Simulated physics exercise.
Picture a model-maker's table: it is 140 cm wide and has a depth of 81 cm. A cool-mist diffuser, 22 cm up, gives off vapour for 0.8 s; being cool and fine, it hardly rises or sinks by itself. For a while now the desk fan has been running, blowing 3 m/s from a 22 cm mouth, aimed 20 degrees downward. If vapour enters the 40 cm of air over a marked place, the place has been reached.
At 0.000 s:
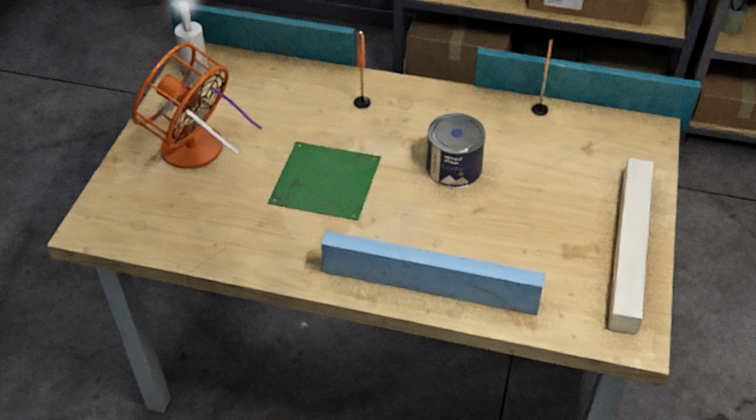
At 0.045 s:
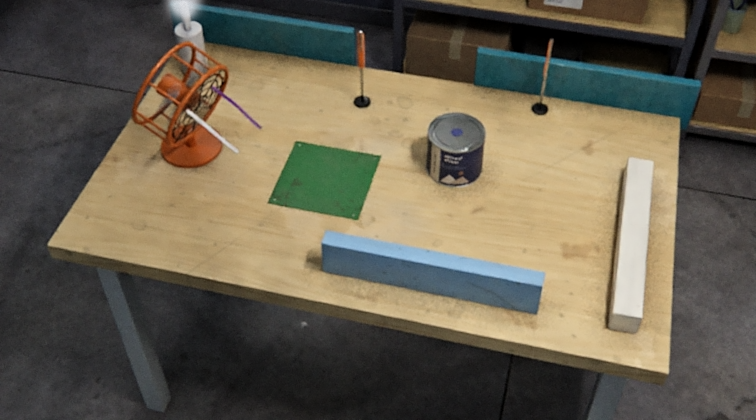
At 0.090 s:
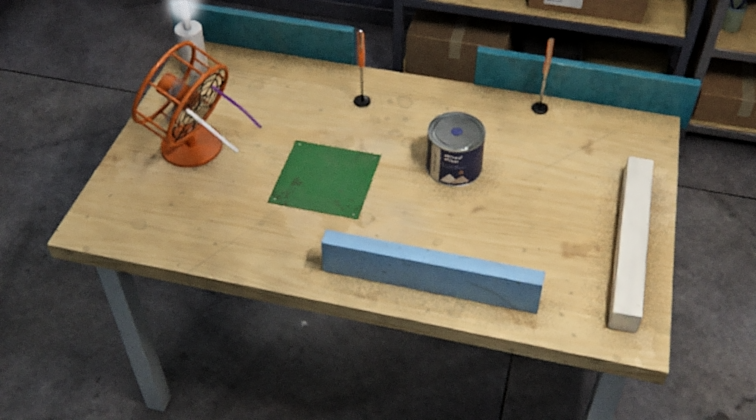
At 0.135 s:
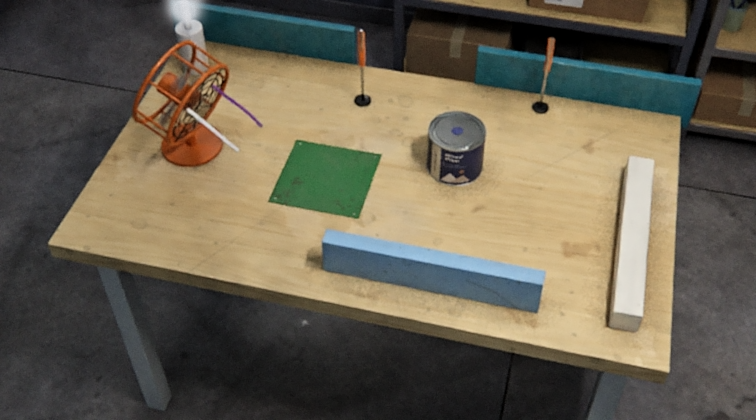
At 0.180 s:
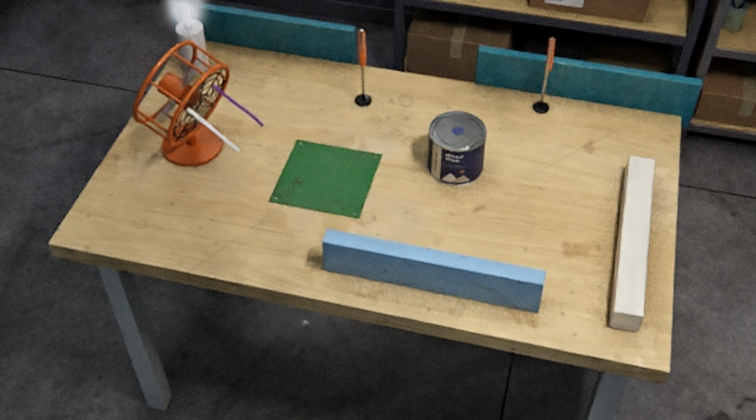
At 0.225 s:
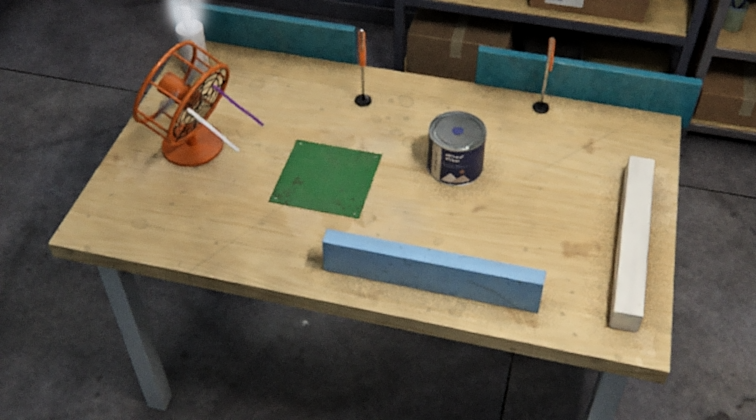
White vapour puffs from a diffuser behind an orange desk fan on a wooden table.
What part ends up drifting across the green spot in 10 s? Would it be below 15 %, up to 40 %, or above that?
I would say above 40 %.
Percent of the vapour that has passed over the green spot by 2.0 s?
I'd say somewhere near 100 %.
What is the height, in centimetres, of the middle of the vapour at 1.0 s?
The middle is at about 12 cm above the surface.
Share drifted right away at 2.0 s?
Some 50 in a hundred.
By 1.0 s, 0 % is gone from the area; 51 % has passed over the green spot, and the middle of the rest is near (301, 113).
By 2.0 s, 50 % is gone from the area; 99 % has passed over the green spot, and the middle of the rest is near (678, 78).
By 4.0 s, 92 % is gone from the area; 99 % has passed over the green spot.
By 10.0 s, 100 % is gone from the area; 99 % has passed over the green spot.
